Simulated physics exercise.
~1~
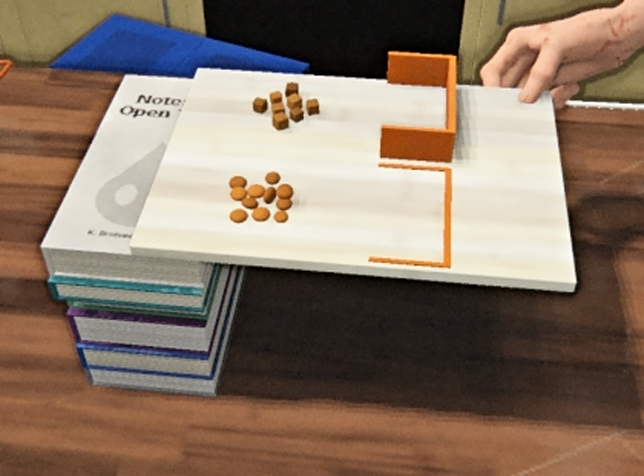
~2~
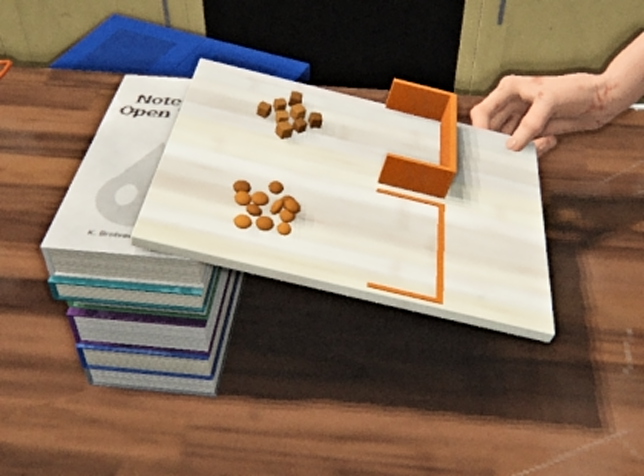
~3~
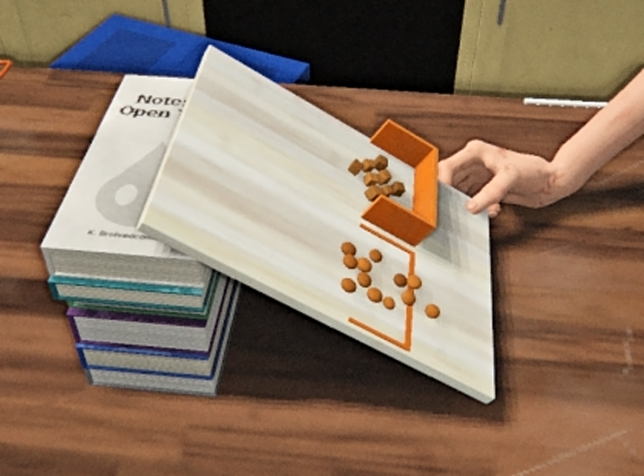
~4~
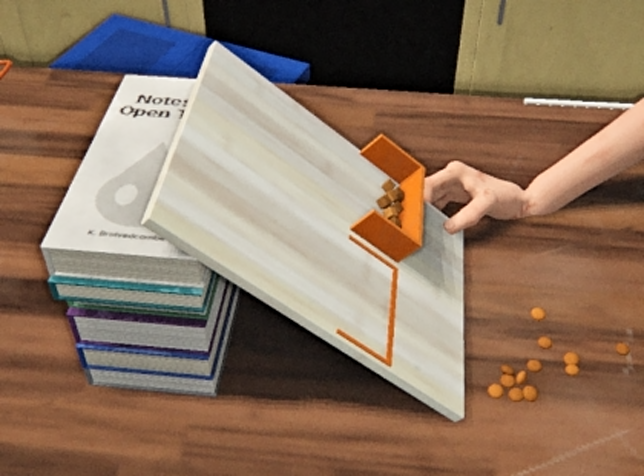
On a counter, a hand lowers a board's end; round pieces spill off, cubes stay caught.
